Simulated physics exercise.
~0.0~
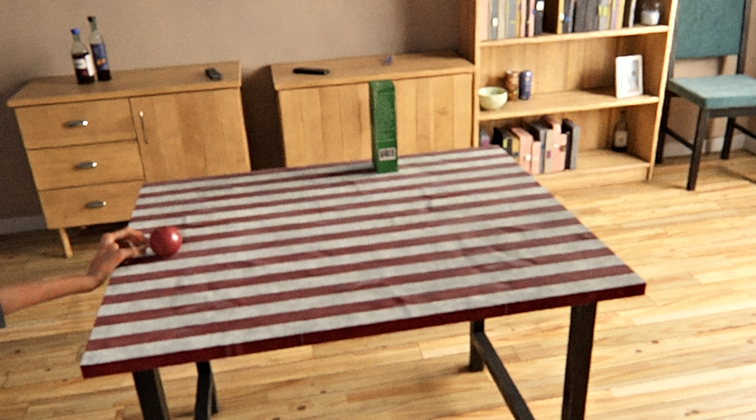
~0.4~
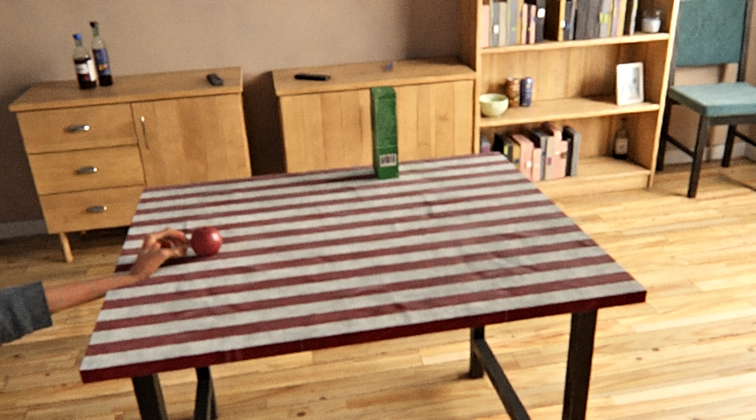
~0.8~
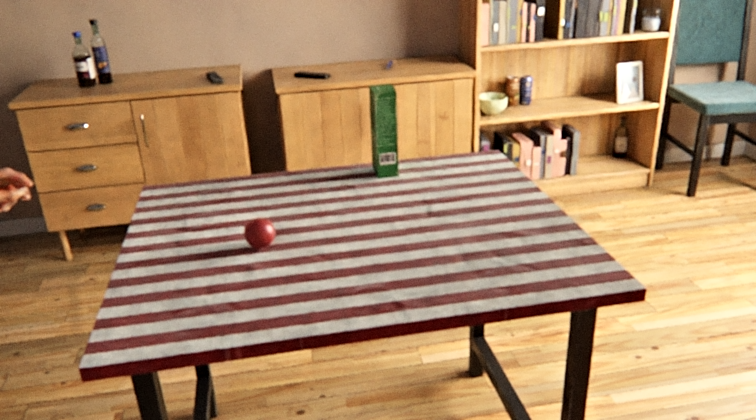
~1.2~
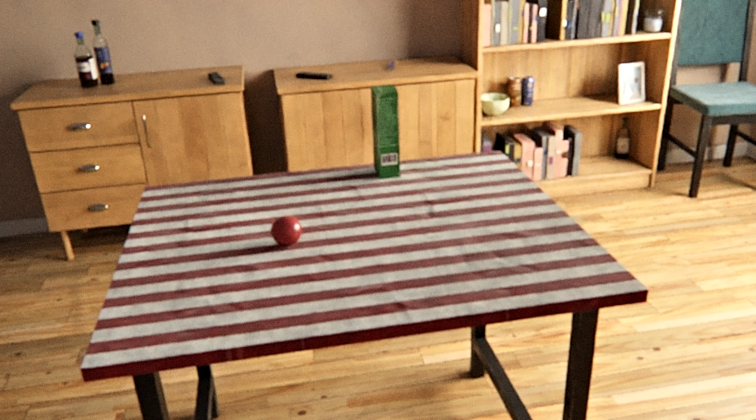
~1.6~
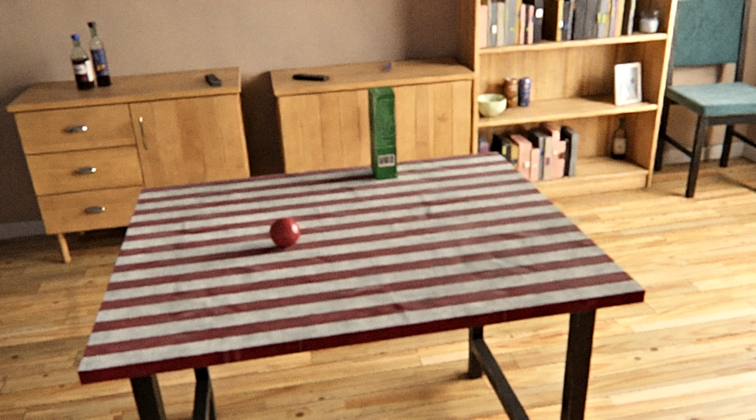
In a room with a wooden floor, cabinets and a bookshelf along the back wall, a slightly swaying camera looks down at a table covered in red and white stripes. A tall green carton stands near the table's far edge, and a teal chair sits at the right. At the left side, a hand reaches in and pushes a red apple to the right across the stripes. The hand then lets go and draws back to the left while the apple rolls on. The apple slows and comes to rest left of the carton, still on the table, with the carton unmoved.
